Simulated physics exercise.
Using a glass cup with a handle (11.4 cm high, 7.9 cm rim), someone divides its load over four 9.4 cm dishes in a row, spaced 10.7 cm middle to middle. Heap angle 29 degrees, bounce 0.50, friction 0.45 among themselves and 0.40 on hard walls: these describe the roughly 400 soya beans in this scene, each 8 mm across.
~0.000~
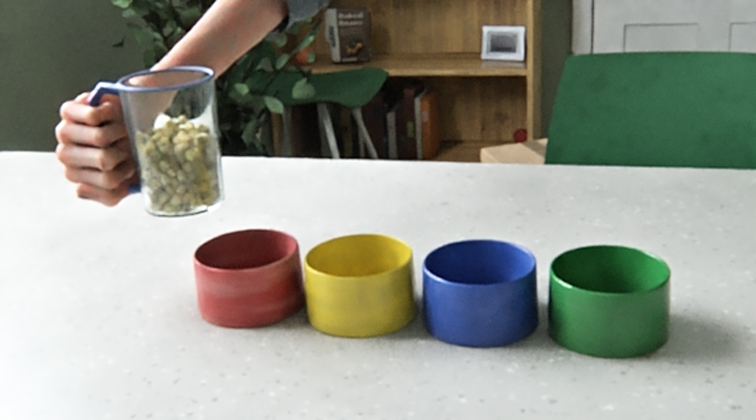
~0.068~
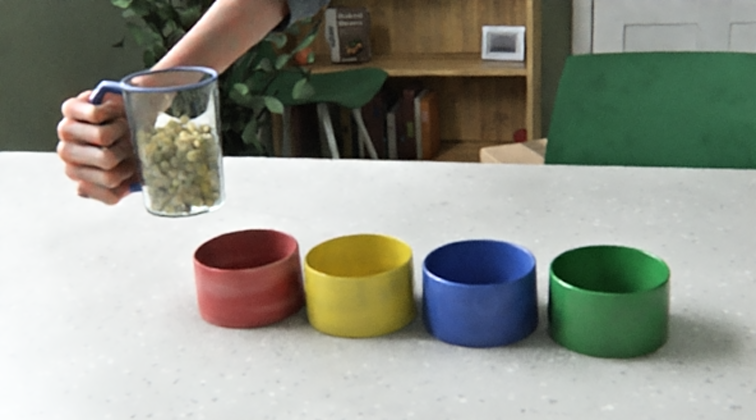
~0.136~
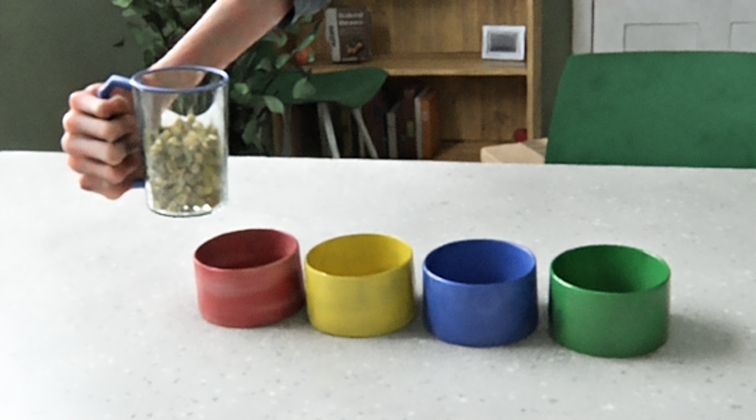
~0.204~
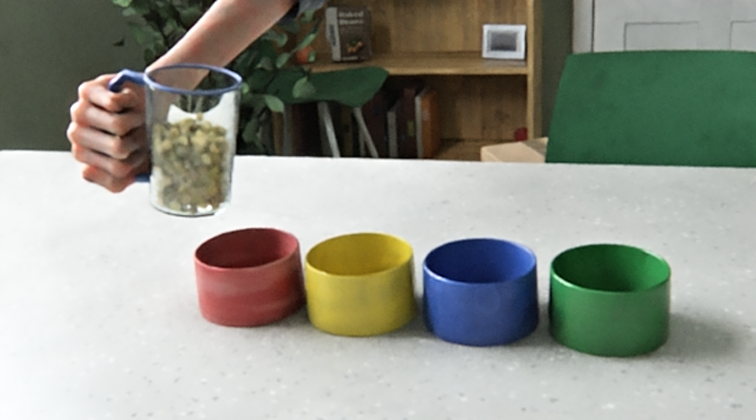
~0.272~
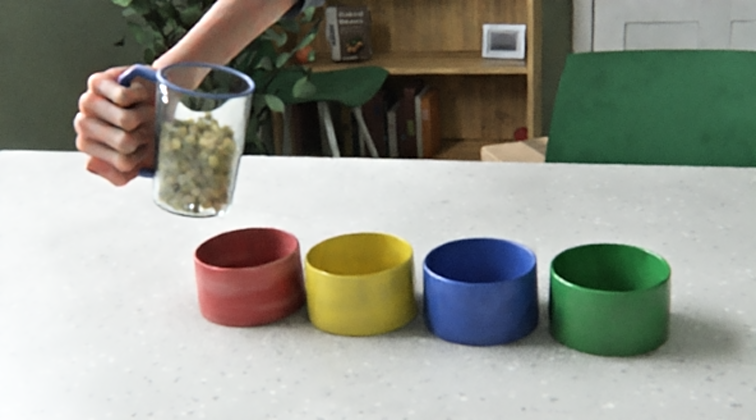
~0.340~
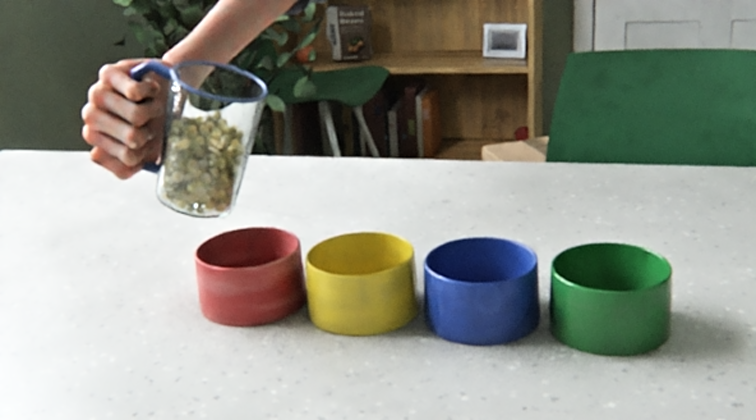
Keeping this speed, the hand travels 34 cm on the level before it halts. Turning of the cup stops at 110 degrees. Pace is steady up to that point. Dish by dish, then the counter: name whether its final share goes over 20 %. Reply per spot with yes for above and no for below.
Red dish: No, below. Blue dish: Yes, above. Green dish: No, below. Yellow dish: No, below. Counter: No, below.
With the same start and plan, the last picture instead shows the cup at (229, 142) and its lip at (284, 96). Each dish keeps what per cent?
Red 0, blue 0, green 70, yellow 0.
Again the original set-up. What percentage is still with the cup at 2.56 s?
About 0 percent of the load.
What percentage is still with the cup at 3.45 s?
About 0 percent of the load.
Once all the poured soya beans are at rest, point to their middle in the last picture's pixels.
Estimated resting centre: Around (494, 294).
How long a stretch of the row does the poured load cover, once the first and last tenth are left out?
Some 6 centimetres.
After 1.67 s, tilt 110 degrees; cup holds 75 %, blue 20 %.
After 2.56 s, tilt 110 degrees; cup holds 0 %, blue 90 %.
After 3.45 s, tilt 110 degrees; cup holds 0 %, blue 90 %.
At rest (3.8 s), red 0 %, blue 90 %, green 0 %, yellow 0 %, counter 10 %.
